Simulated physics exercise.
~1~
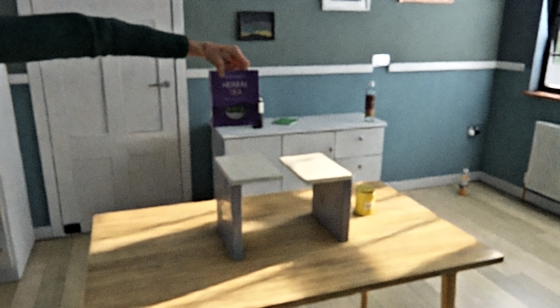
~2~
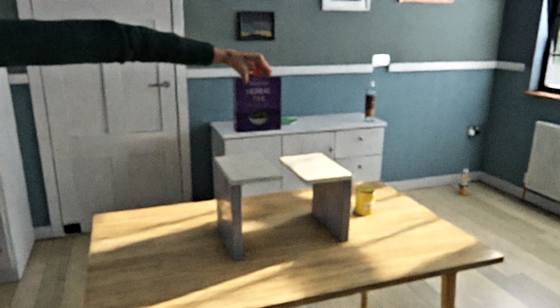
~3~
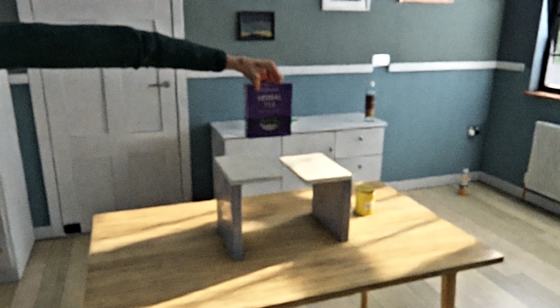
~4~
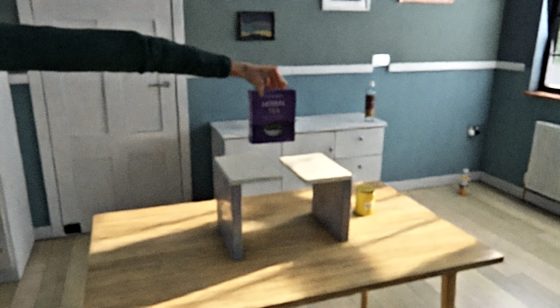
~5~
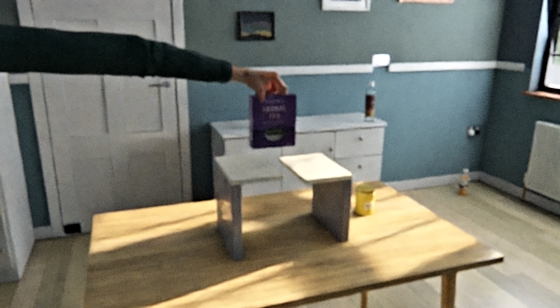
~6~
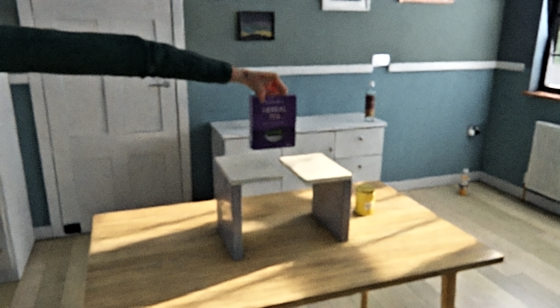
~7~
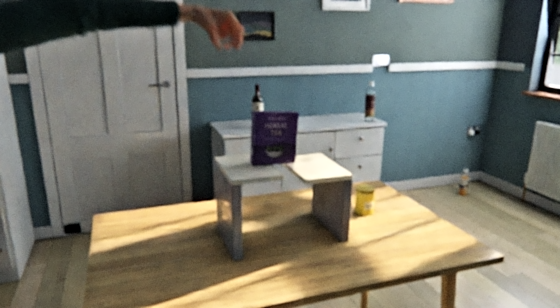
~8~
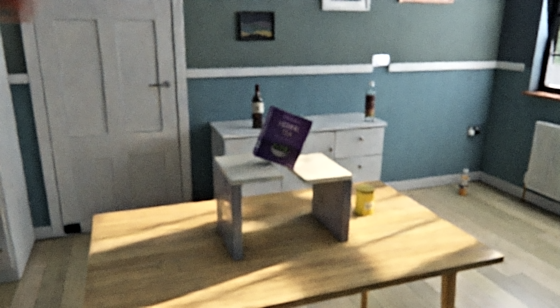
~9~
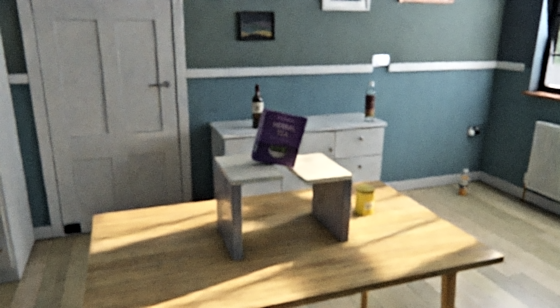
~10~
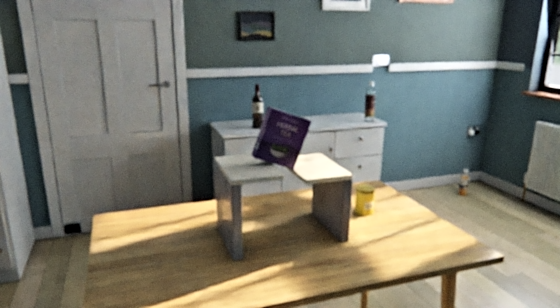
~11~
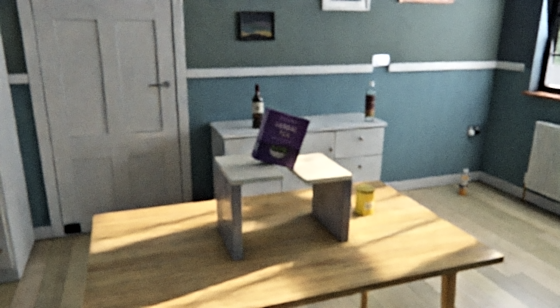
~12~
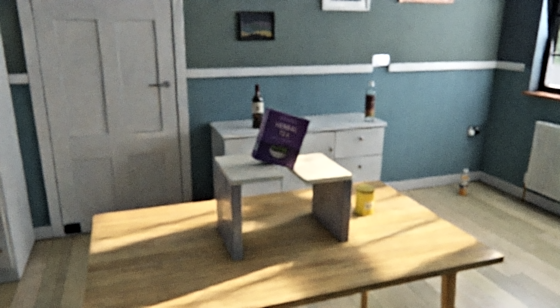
The footage shows a hand carrying a purple packet rightward and lowering it upright over the gap in a grey stand on a wooden table, beside a yellow jar. The hand lets go and withdraws, and the packet tilts and stays lodged in the gap, leaning.
